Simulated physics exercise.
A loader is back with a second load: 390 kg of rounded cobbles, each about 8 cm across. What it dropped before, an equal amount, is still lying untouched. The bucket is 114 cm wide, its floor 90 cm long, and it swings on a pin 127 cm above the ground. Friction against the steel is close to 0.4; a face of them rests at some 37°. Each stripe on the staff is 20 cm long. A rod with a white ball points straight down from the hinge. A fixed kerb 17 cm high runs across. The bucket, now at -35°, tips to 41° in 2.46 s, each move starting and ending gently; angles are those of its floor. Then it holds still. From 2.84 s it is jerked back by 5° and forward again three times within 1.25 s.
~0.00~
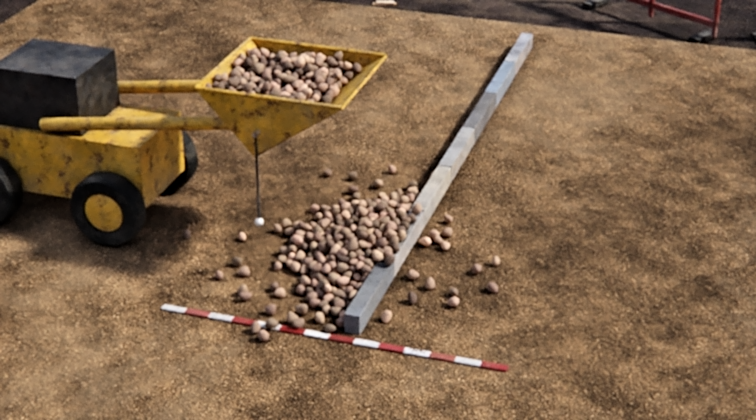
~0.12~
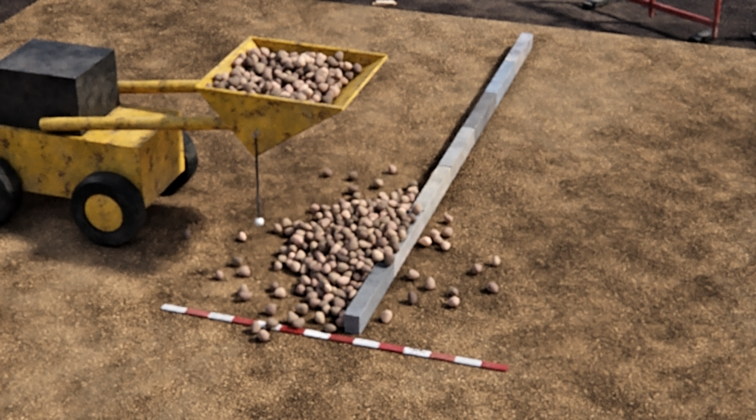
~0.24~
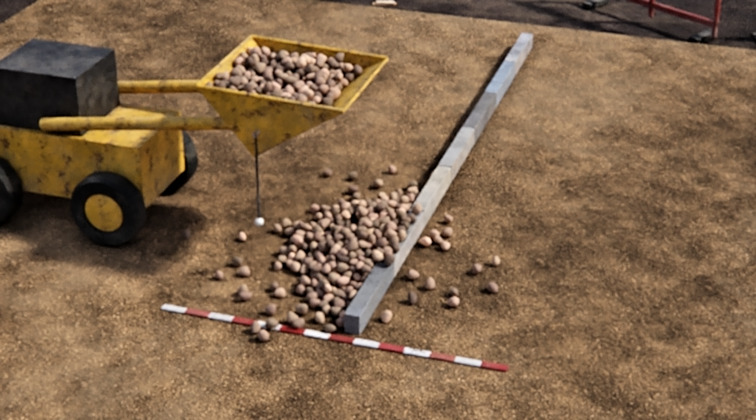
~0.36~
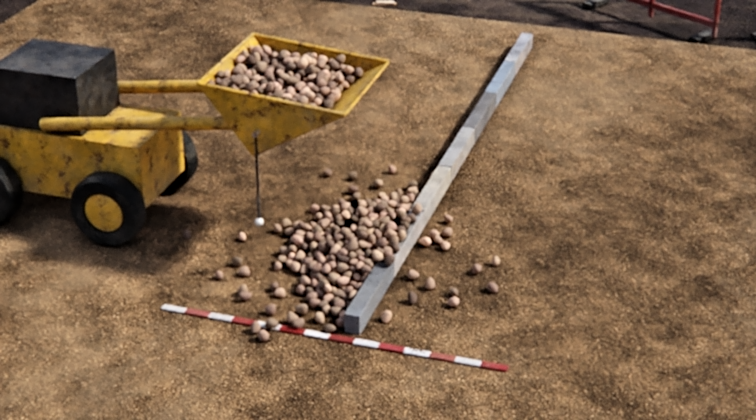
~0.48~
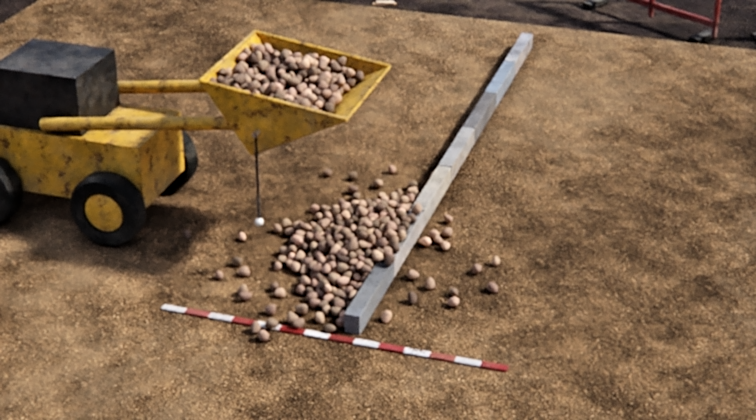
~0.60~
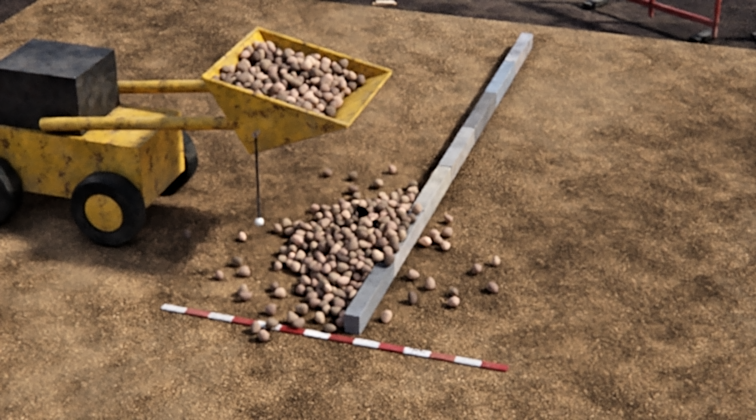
On bare brown ground, a yellow loader's raised bucket of round stones tilting slightly beside a still stone heap against a grey kerb.
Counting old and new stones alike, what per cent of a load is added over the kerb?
Roughly 43 per cent of a load more.
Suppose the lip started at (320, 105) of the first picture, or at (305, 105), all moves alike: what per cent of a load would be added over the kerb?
About 15 and 5 per cent.
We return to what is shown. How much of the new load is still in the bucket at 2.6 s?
Roughly 10 per cent is still inside.
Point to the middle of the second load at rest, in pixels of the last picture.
Their middle is at about (390, 243).
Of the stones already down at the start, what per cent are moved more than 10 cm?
Roughly 10 per cent of them.
After 1.8 s the floor is at 29°; in per cent of one load, 90 in the bucket, 106 on this side of the kerb, 3 over the kerb; the foremost stones are at (458, 279).
After 2.6 s the floor is at 41°; in per cent of one load, 9 in the bucket, 165 on this side of the kerb, 26 over the kerb; the foremost stones are at (481, 280).
After 4.5 s the floor is at 41°; in per cent of one load, 0 in the bucket, 154 on this side of the kerb, 46 over the kerb; the foremost stones are at (547, 299).
After 7.1 s the floor is at 41°; in per cent of one load, 0 in the bucket, 154 on this side of the kerb, 46 over the kerb; the foremost stones are at (547, 299). Net gain over the kerb, 43.
